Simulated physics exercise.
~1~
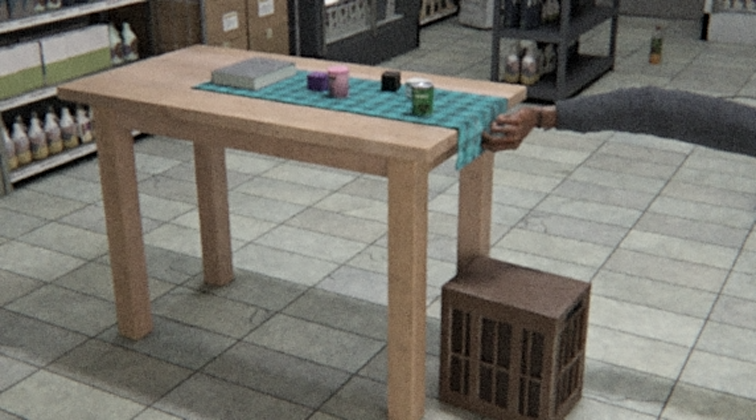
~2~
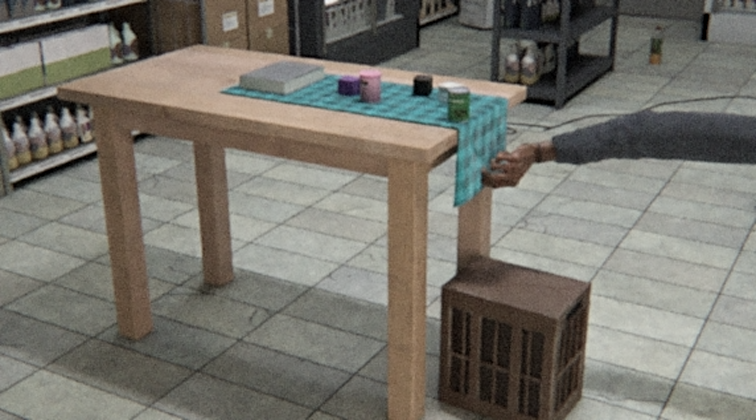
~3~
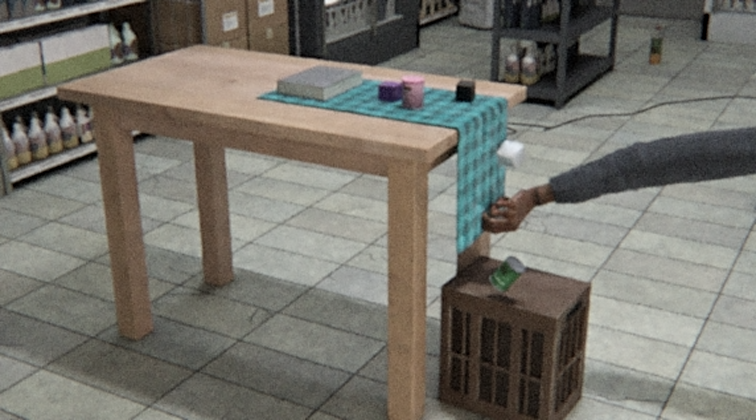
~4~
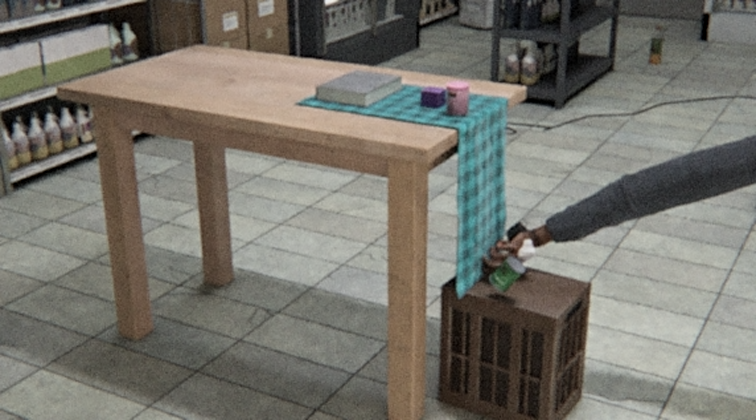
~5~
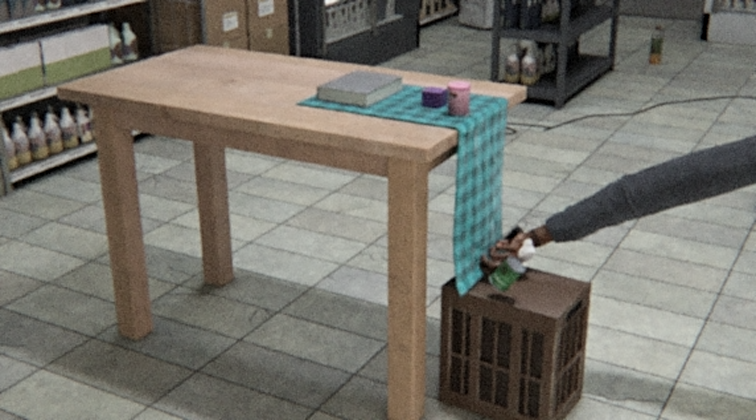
Turquoise runner being pulled slowly rightward off a wooden table by a hand, three small items dropping onto the brown crate below.
